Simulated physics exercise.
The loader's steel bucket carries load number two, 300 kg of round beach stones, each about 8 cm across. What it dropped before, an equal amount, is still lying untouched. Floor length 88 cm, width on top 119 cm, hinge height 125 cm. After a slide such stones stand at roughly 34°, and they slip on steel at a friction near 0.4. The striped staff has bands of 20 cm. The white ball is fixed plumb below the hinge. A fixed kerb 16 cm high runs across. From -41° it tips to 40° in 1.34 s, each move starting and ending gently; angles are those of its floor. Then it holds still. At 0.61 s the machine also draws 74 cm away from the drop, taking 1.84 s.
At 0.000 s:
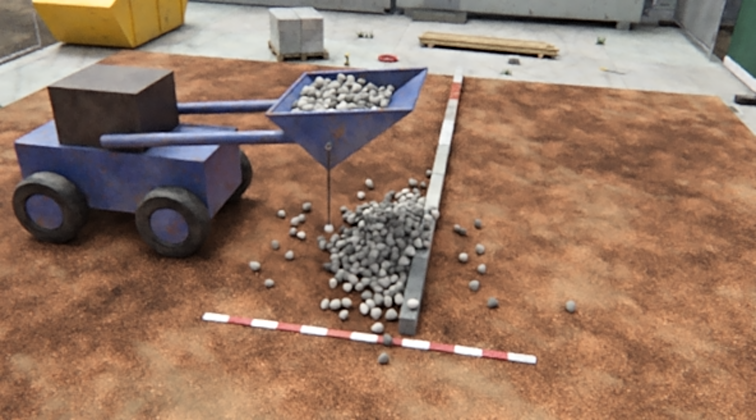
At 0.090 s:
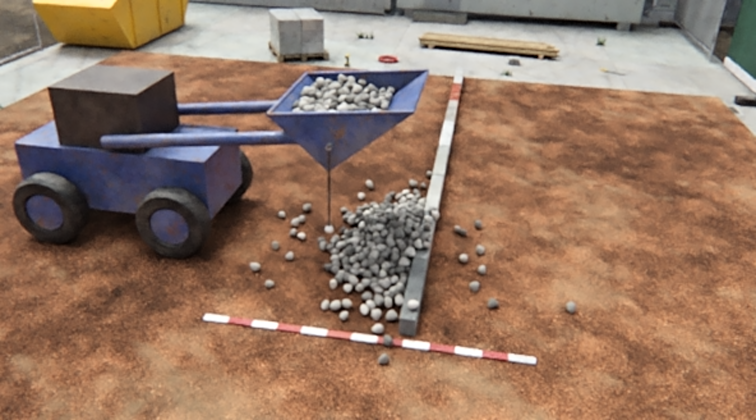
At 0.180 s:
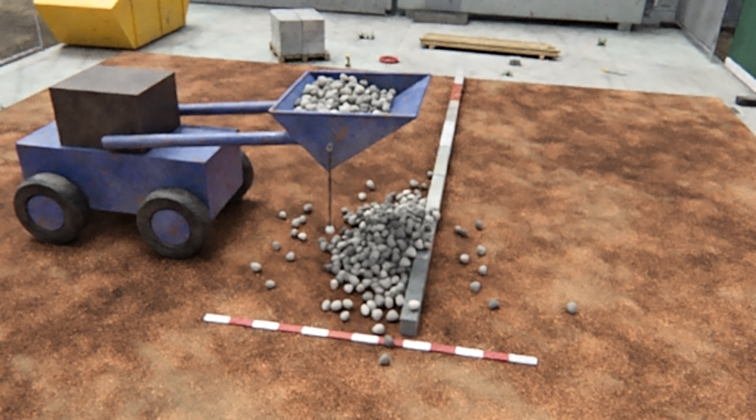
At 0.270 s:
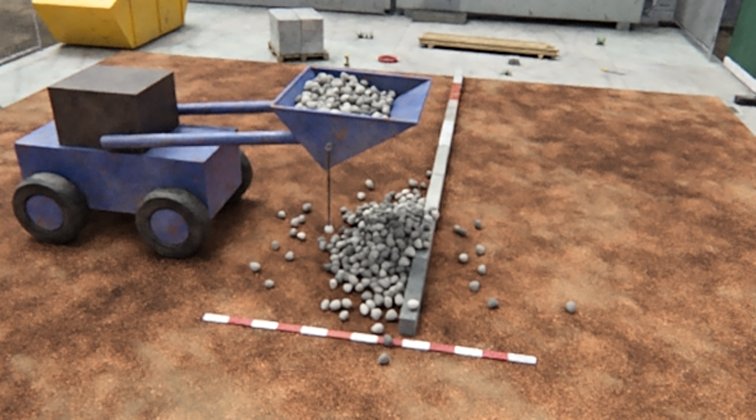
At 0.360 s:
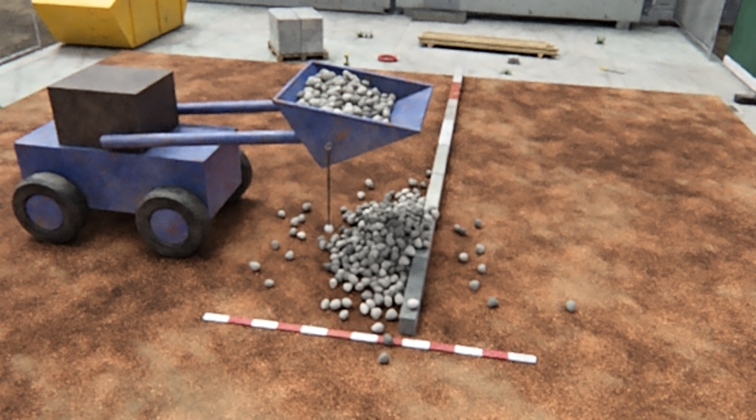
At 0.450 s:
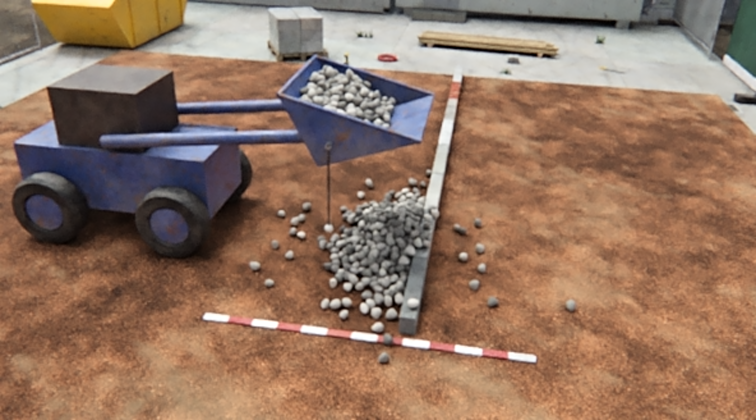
In this clip, a blue four-wheeled loader holds a bucket of grey stones above a stone pile against a kerb, and the bucket slowly tilts, its right lip lowering and left side rising, while the pile lies still.
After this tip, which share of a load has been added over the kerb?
Close to 18 parts in a hundred.
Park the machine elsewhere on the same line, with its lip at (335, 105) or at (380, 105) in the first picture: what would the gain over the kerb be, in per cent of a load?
About 0 and 0 per cent.
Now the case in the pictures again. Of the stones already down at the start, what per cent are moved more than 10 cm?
Roughly 15 per cent of them.
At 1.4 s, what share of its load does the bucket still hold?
It holds some 30 per cent.
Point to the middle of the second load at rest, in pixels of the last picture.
Around (391, 231).
After 1.0 s the floor is at 28°; in per cent of one load, 99 in the bucket, 99 on this side of the kerb, 2 over the kerb; the foremost stones are at (487, 263).
After 1.4 s the floor is at 40°; in per cent of one load, 28 in the bucket, 166 on this side of the kerb, 5 over the kerb; the foremost stones are at (487, 269).
After 2.9 s the floor is at 40°; in per cent of one load, 0 in the bucket, 180 on this side of the kerb, 20 over the kerb; the foremost stones are at (541, 272).
After 5.5 s the floor is at 40°; in per cent of one load, 0 in the bucket, 180 on this side of the kerb, 20 over the kerb; the foremost stones are at (541, 272). Net gain over the kerb, 18.
